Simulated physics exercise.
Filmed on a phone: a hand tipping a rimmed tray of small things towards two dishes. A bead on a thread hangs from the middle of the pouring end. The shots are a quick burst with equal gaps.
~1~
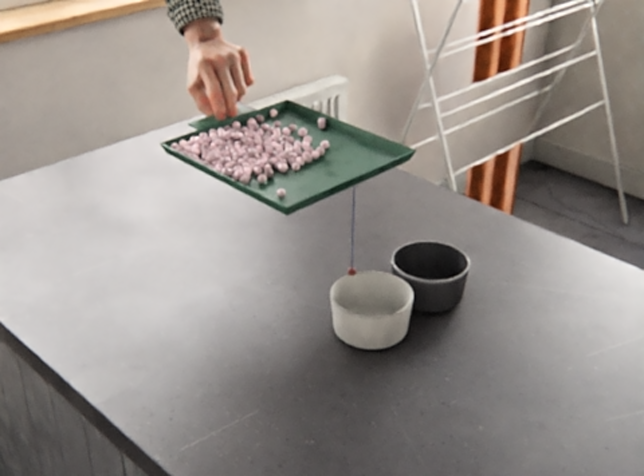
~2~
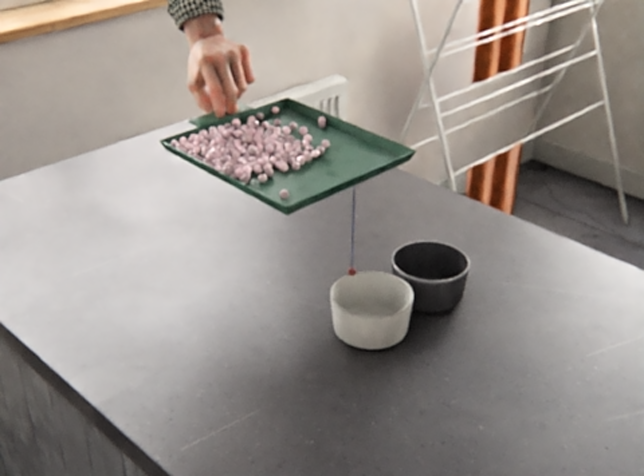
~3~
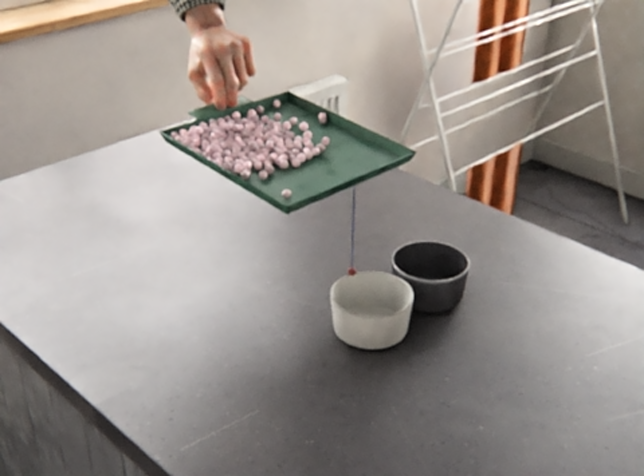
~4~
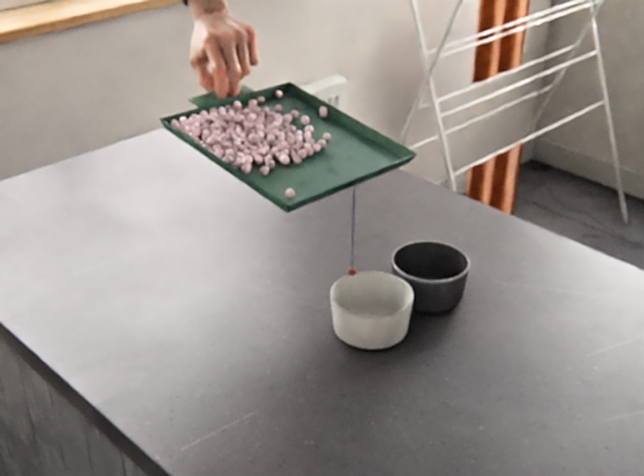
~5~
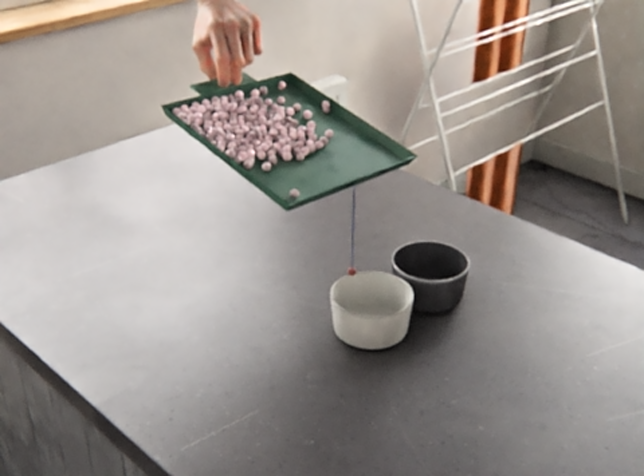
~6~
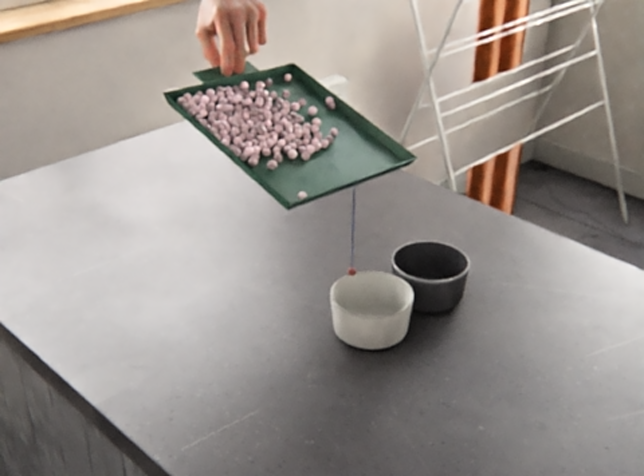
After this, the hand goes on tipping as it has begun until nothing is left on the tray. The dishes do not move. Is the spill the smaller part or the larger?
Together they catch more than half.
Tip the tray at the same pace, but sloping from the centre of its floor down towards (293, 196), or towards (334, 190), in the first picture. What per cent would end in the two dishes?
Near 0 % and 20 %.
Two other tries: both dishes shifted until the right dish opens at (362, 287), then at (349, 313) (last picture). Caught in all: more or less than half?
At the first place under half, at the second the smaller part.
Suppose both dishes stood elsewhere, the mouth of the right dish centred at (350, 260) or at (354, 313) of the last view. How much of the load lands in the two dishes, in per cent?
The first gives 0 %, the second 20 %.
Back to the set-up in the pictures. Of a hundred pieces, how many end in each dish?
Left dish near 30 in a hundred; right dish near 50.
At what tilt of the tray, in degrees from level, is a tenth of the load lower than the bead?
Near 50 degrees.
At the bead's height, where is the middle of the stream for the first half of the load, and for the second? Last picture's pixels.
At about (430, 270), then at (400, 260).
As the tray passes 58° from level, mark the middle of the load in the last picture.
Near (392, 203).
Soon, tray tipped steeply; about half on the tray; a small part in the left dish; a small part in the right dish; a small part outside both; about a quarter in the air.
A while on, tray tipped right over; about a quarter in the left dish; about half in the right dish; about a quarter outside both; a small part in the air.
Towards the end, tray tipped past a quarter turn; about a quarter in the left dish; about half in the right dish; about a quarter outside both.
Finally, tray tipped past a quarter turn; about a quarter in the left dish; about half in the right dish; about a quarter outside both.
